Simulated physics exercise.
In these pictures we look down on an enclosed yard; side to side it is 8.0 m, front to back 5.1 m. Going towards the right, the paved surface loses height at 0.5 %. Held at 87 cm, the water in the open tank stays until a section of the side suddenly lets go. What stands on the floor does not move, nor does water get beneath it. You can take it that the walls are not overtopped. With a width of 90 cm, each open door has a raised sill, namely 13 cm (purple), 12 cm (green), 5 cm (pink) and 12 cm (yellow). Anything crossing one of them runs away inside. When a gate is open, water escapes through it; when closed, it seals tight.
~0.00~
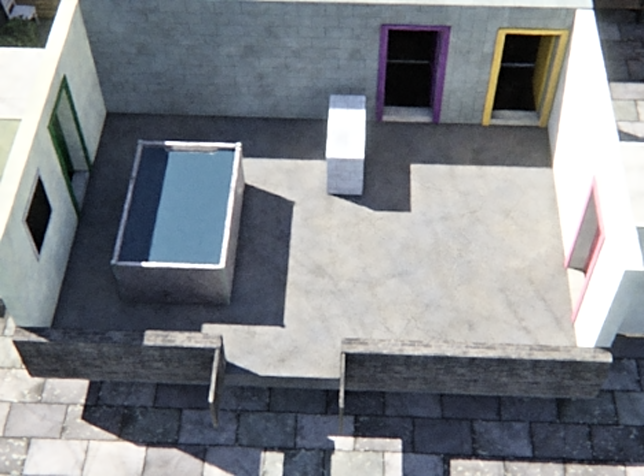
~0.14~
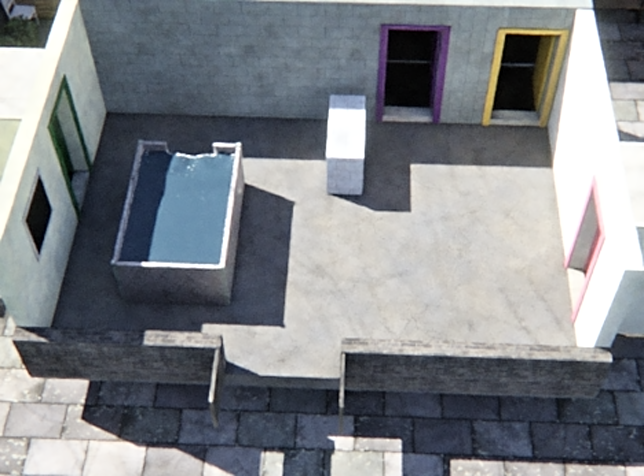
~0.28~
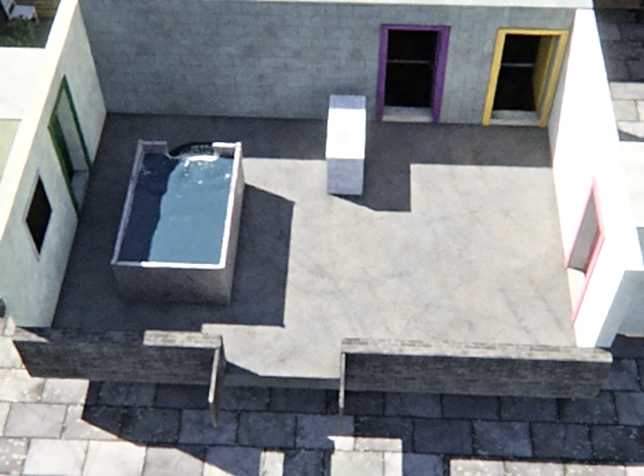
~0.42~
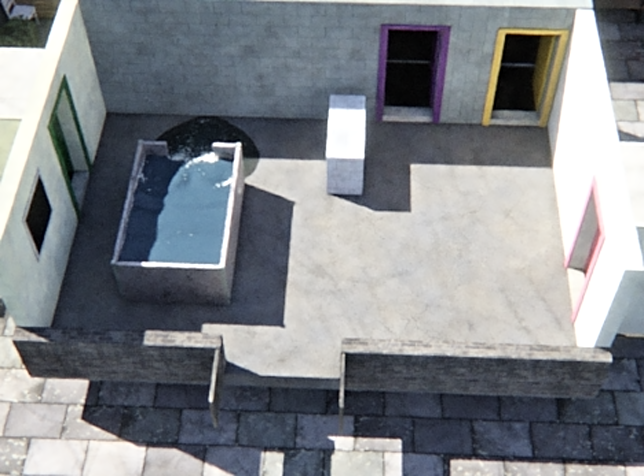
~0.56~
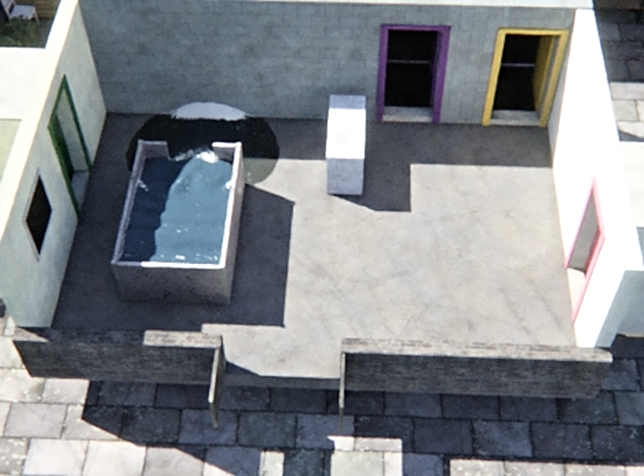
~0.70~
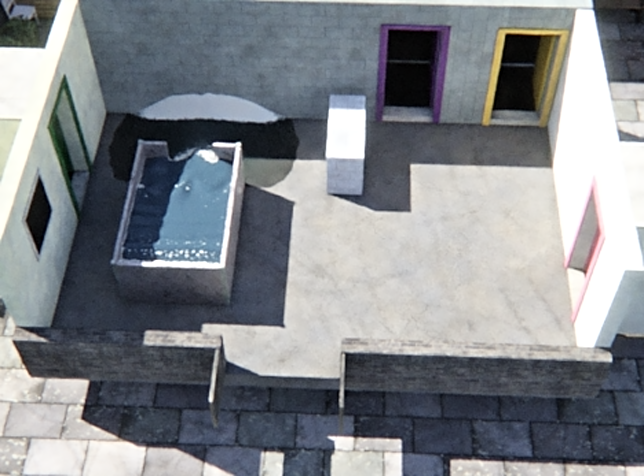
We see an enclosed yard with a water-filled open tank standing left of a white block; a gap opens in the tank's far side, and water pours out, spreading across the paved floor behind it towards the back wall.
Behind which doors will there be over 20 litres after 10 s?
Purple door: Under the set amount; green door: Under the set amount; pink door: Past the set amount; yellow door: Under the set amount.
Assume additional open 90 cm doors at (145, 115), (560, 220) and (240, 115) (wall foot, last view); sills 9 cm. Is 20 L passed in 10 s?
Check each in turn: The first succeeds, the second fails, the third succeeds.
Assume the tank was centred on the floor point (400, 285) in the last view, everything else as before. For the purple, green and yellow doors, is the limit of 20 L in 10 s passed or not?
Against that limit: Purple past it, green under, yellow over.
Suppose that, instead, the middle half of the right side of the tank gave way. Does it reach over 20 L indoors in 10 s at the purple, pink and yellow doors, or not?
Result: Purple limit not passed, pink limit passed, yellow limit passed.
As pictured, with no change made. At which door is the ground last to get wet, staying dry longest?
Pink.
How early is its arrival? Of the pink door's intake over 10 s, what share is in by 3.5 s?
Around 0 percent.
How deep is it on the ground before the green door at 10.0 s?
10.0 cm or so.
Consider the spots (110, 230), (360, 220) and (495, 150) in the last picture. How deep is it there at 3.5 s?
9, 0 and 3 cm.
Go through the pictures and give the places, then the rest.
The open tank at (180, 205) is whole and still, 87 cm deep, in the first frame.
Water pours out on the open tank's far side and has run 0.5 m, to a hidden place; typically 14 cm deep outside, 87 cm at the open tank's back, in the second frame.
Water pours out on the open tank's far side and has run 0.9 m, to a hidden place; typically 13 cm deep outside, 87 cm at the open tank's back, in the third frame.
Water pours out on the open tank's far side and has run 1.6 m, to (215, 120); typically 8 cm deep outside, 87 cm at the open tank's back, in the fourth frame.
Water pours out on the open tank's far side and has run 1.8 m, to (255, 119); typically 7 cm deep outside, 84 cm at the open tank's back, in the fifth frame.
Water pours out on the open tank's far side and has run 2.1 m, to (284, 119); typically 6 cm deep outside, 76 cm at the open tank's back, in the sixth frame.
After 1.4 s water covers 15 % of the floor and is deepest (57 cm) near (107, 114); purple door 2 cm at the sill, 0 L in, green door not reached, pink door not reached, yellow door not reached.
After 2.2 s water covers 30 % of the floor and is deepest (48 cm) near (107, 114); purple door 9 cm at the sill, 0 L in, green door 8 cm at the sill, 0 L in, pink door not reached, yellow door 3 cm at the sill, 0 L in.
After 3.5 s water covers 60 % of the floor and is deepest (38 cm) near (45, 352); purple door 8 cm at the sill, 0 L in, green door 10 cm at the sill, 0 L in, pink door not reached, yellow door 4 cm at the sill, 0 L in.
After 6.0 s water covers 80 % of the floor and is deepest (22 cm) near (119, 286); purple door 6 cm at the sill, 0 L in, green door 7 cm at the sill, 0 L in, pink door 3 cm at the sill, 0 L in, yellow door 7 cm at the sill, 1 L in.
After 10.0 s water covers 95 % of the floor and is deepest (14 cm) near (491, 370); purple door 3 cm at the sill, 0 L in, green door 10 cm at the sill, 0 L in, pink door 12 cm at the sill, 47 L in, yellow door 6 cm at the sill, 1 L in.
